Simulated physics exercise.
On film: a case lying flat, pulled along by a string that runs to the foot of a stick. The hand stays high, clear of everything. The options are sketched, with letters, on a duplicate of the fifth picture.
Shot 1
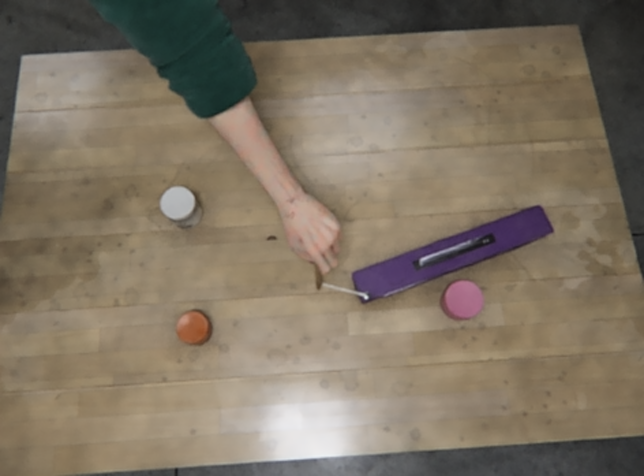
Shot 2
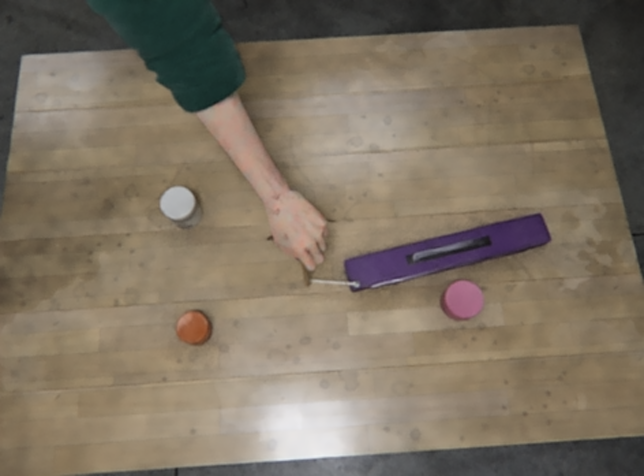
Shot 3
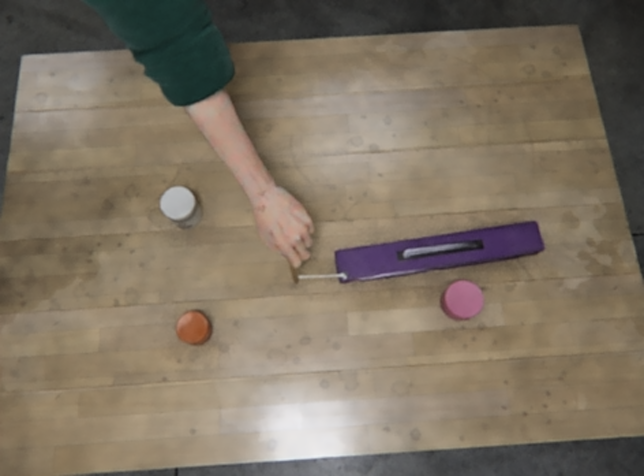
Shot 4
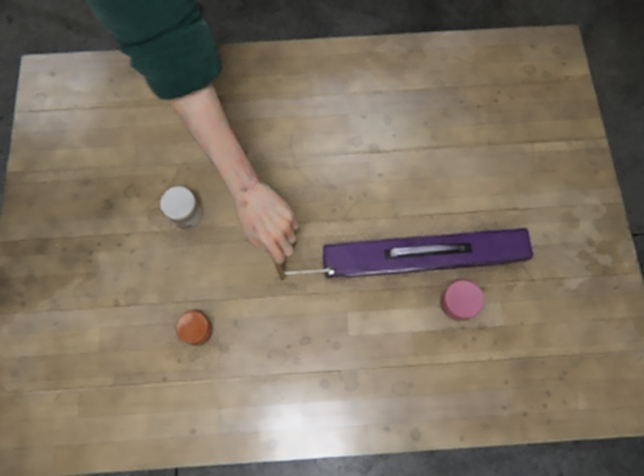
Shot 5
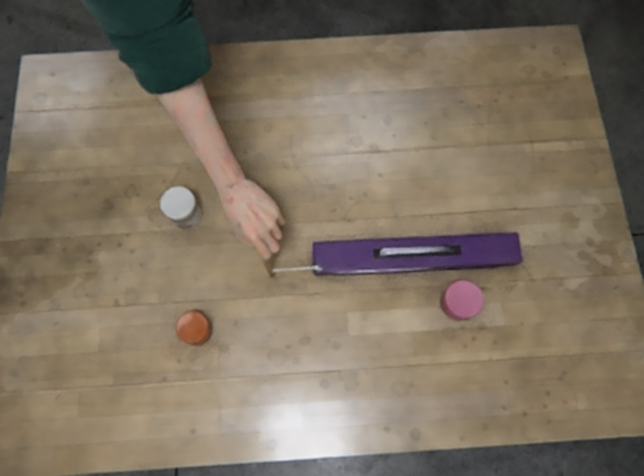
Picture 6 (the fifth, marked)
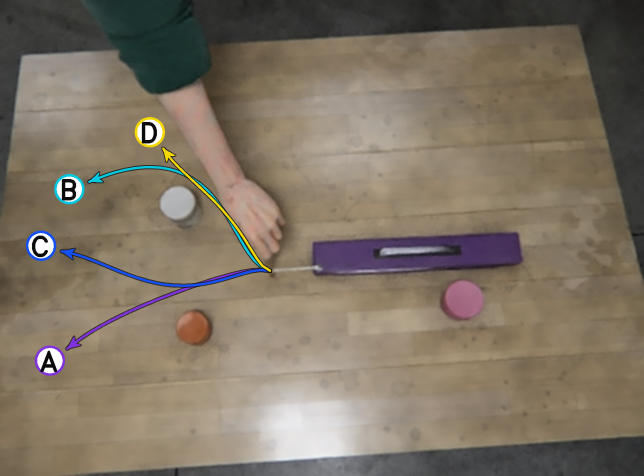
On a wooden tabletop with white, orange and pink tubs, a hand in a green sleeve pulls a long purple case by a short string, and the case slides a little way left, swinging round until it lies nearly level.
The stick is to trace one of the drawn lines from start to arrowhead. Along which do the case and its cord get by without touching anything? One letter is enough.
Everything stays clear on C.
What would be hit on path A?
It meets the orange tub.
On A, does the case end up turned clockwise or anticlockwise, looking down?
Anticlockwise.
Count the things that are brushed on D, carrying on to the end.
In all, one.
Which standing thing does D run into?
It is the pink tub.
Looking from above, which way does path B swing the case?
Clockwise.
On the marked copy, A from (270, 271) via (167, 296) to (67, 349); B from (270, 271) via (200, 184) to (89, 182); C from (270, 271) via (156, 283) to (61, 251); D from (270, 271) via (215, 202) to (163, 148).
Following C. Soon after the start, foot of the stick (193, 286), middle of the case (341, 263).
Later, foot of the stick (118, 271), middle of the case (267, 268).
In the end, foot of the stick (58, 251), middle of the case (204, 263); nothing has been touched.
As for the rest, A meets the orange tub; B meets the pink tub and white jar; D meets the pink tub.
